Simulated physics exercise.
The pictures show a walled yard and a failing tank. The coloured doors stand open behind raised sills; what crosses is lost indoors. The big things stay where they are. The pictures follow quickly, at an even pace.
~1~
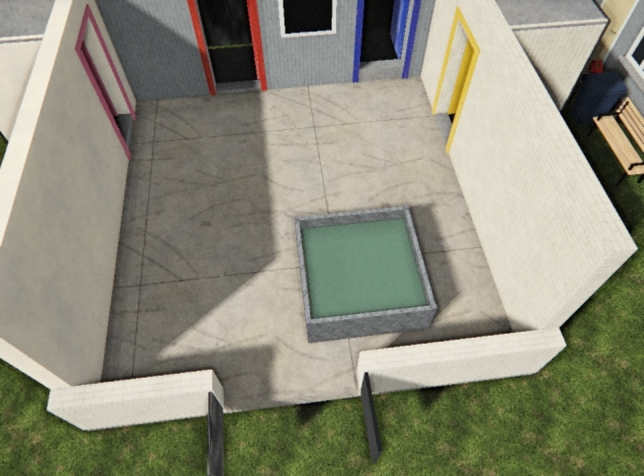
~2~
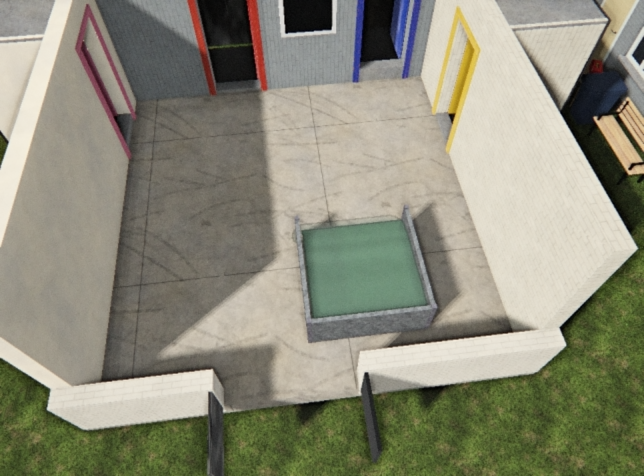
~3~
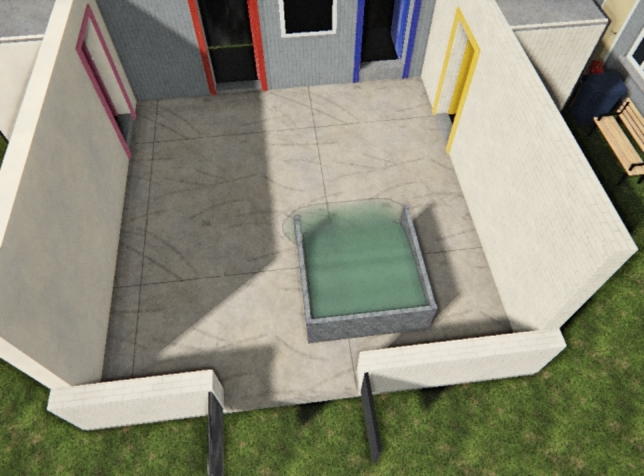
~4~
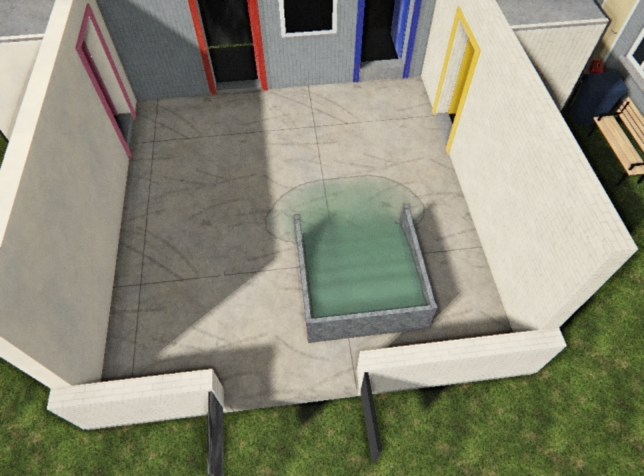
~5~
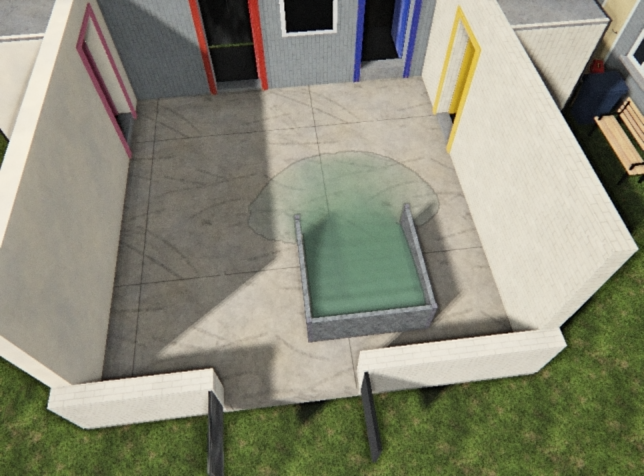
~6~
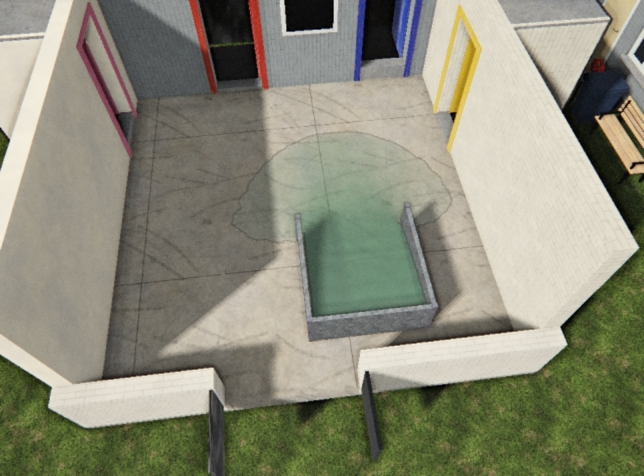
Green water sat still in a square tank in a walled yard with coloured doorways, then poured out through the tank's far side and spread across the paving in a widening, rounded sheet.
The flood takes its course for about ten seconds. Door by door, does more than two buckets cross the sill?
One by one: The pink door admits no more than that; the yellow door lets in a lot; the red door lets in a lot; the blue door admits no more than that.
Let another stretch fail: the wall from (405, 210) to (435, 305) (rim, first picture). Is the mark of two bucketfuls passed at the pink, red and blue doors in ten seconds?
My reading: The pink door keeps below it; the red door holds; the blue door lets less in.
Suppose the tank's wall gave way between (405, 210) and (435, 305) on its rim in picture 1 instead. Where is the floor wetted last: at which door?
It is the pink one.
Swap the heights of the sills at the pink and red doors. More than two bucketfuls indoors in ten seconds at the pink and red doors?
In short: The pink one takes more; the red one holds.
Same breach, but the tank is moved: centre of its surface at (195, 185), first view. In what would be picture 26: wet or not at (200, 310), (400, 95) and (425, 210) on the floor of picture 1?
As listed: Free of water, wet, free of water.
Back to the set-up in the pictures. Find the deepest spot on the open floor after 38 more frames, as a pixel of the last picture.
Near (163, 127).
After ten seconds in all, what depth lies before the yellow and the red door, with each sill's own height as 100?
Roughly 20 per cent, then 40 per cent.
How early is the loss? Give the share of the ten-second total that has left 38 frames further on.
Some 60 per cent.
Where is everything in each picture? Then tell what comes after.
In the first frame, still water in the open tank at (361, 263).
In the second frame, water pours out on the open tank's far side and has run to a hidden place.
In the third frame, the front is at a hidden place, out from the gap on the open tank's far side.
In the fourth frame, water pours out on the open tank's far side and has run to (399, 188).
In the fifth frame, water pours out on the open tank's far side and has run to (358, 155).
In the sixth frame, water pours out on the open tank's far side and has run to (354, 135).
A moment on, water covers 40 % of the floor; the pink door not reached, the yellow door wet at the sill, nothing in, the red door not reached, the blue door not reached.
Next, water covers 50 % of the floor; the pink door not reached, the yellow door under two buckets in, the red door under two buckets in, the blue door wet at the sill, nothing in.
Then, water covers 55 % of the floor; the pink door wet at the sill, nothing in, the yellow door under two buckets in, the red door over two buckets in, the blue door wet at the sill, nothing in.
Later, water covers 75 % of the floor; the pink door wet at the sill, nothing in, the yellow door over two buckets in, the red door over two buckets in, the blue door wet at the sill, nothing in.
In the end, water covers 85 % of the floor; the pink door wet at the sill, nothing in, the yellow door over two buckets in, the red door over two buckets in, the blue door wet at the sill, nothing in.
